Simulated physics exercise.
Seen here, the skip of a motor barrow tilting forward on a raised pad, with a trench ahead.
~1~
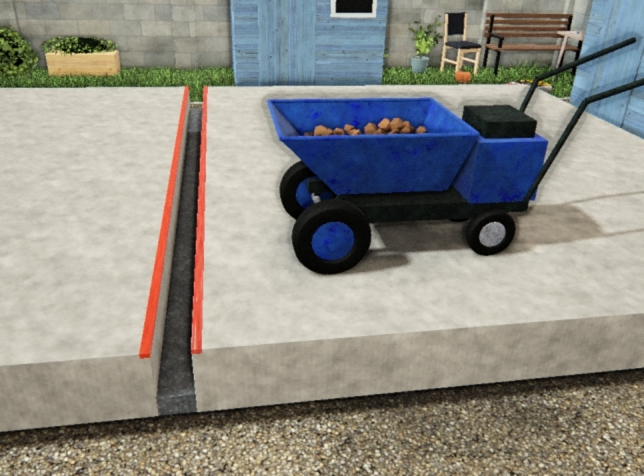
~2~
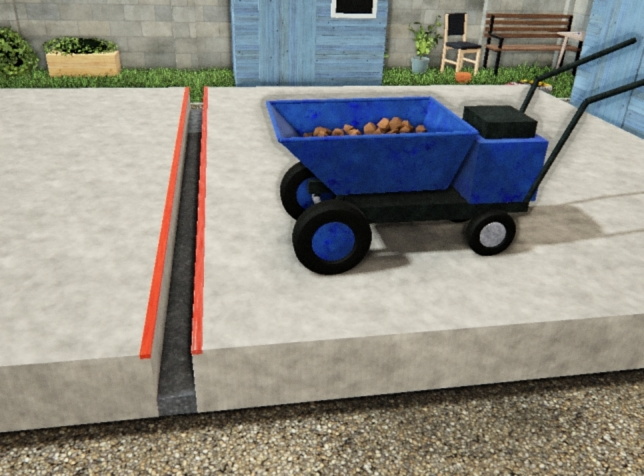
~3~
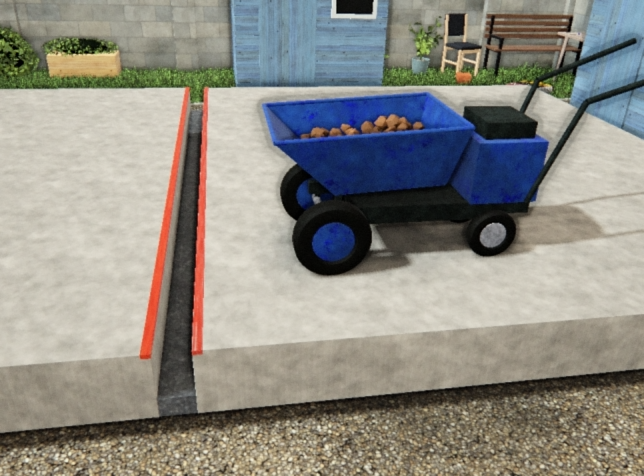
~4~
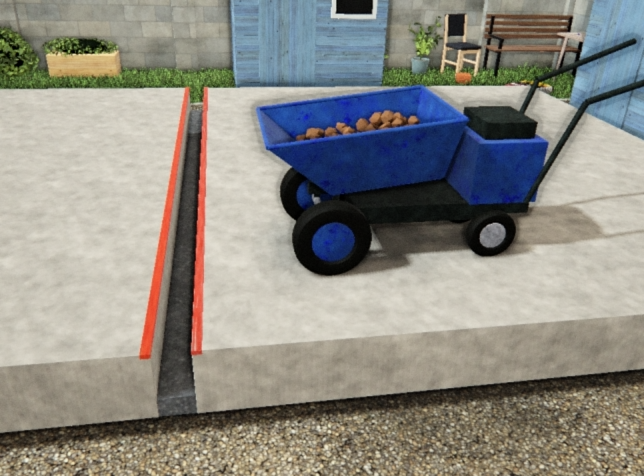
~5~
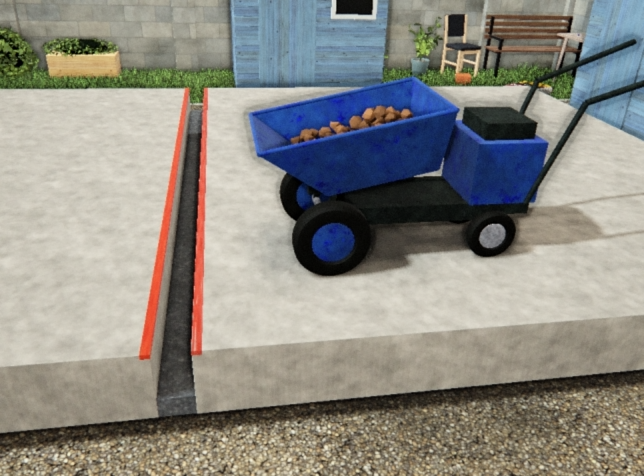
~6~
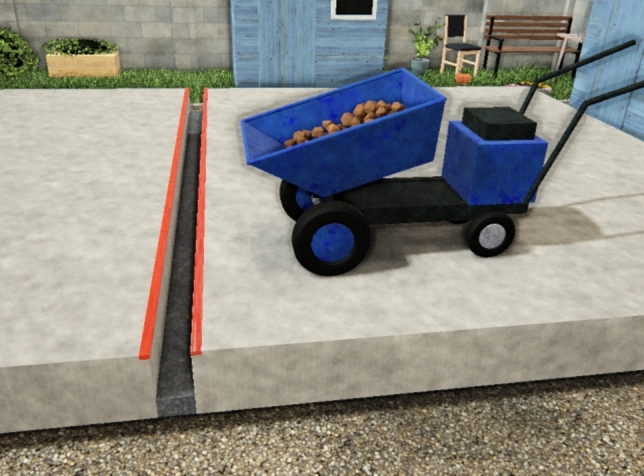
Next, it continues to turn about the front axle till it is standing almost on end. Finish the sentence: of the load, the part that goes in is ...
The majority.
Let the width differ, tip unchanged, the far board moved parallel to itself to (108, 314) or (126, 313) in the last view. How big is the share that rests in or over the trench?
Respectively, 100 % and 90 %.
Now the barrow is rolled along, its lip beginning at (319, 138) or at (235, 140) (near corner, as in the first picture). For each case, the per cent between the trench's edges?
50 % and 20 %.
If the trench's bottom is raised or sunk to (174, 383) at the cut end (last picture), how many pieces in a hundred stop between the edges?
Roughly 60 in a hundred.
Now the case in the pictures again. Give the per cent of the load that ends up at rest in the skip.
It comes to 0 per cent or so.
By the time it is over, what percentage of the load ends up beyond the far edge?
Roughly 20 percent of the pieces, I think.
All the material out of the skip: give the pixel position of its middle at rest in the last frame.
Near (179, 263).
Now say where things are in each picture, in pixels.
The first picture shows lip of the skip at (282, 139), level; top of the load at (396, 141), clay clods; first edge of the trench at (198, 307); far edge at (151, 310), the trench under half as wide as the skip, and about as deep as wide.
The second picture shows lip of the skip at (280, 141), level; top of the load at (395, 140).
The third picture shows lip of the skip at (276, 144), tipped barely; top of the load at (401, 141).
The fourth picture shows lip of the skip at (268, 148), tipped a little; top of the load at (396, 136).
The fifth picture shows lip of the skip at (259, 155), tipped a little; top of the load at (390, 131).
The sixth picture shows lip of the skip at (249, 163), tipped clearly; top of the load at (393, 121); first edge of the trench at (198, 308); far edge at (151, 311).
Soon after the last picture, skip tipped steeply; all in the skip.
A little later, skip tipped steeply; most in the skip; a small part short of the trench; a small part in or heaped over the trench; a stray few falling.
Later still, skip tipped right over; a small part in the skip; a small part short of the trench; about two thirds in or heaped over the trench; about a quarter beyond it.
By the end, skip tipped right over; a stray few in the skip; a small part short of the trench; about two thirds in or heaped over the trench; about a quarter beyond it.
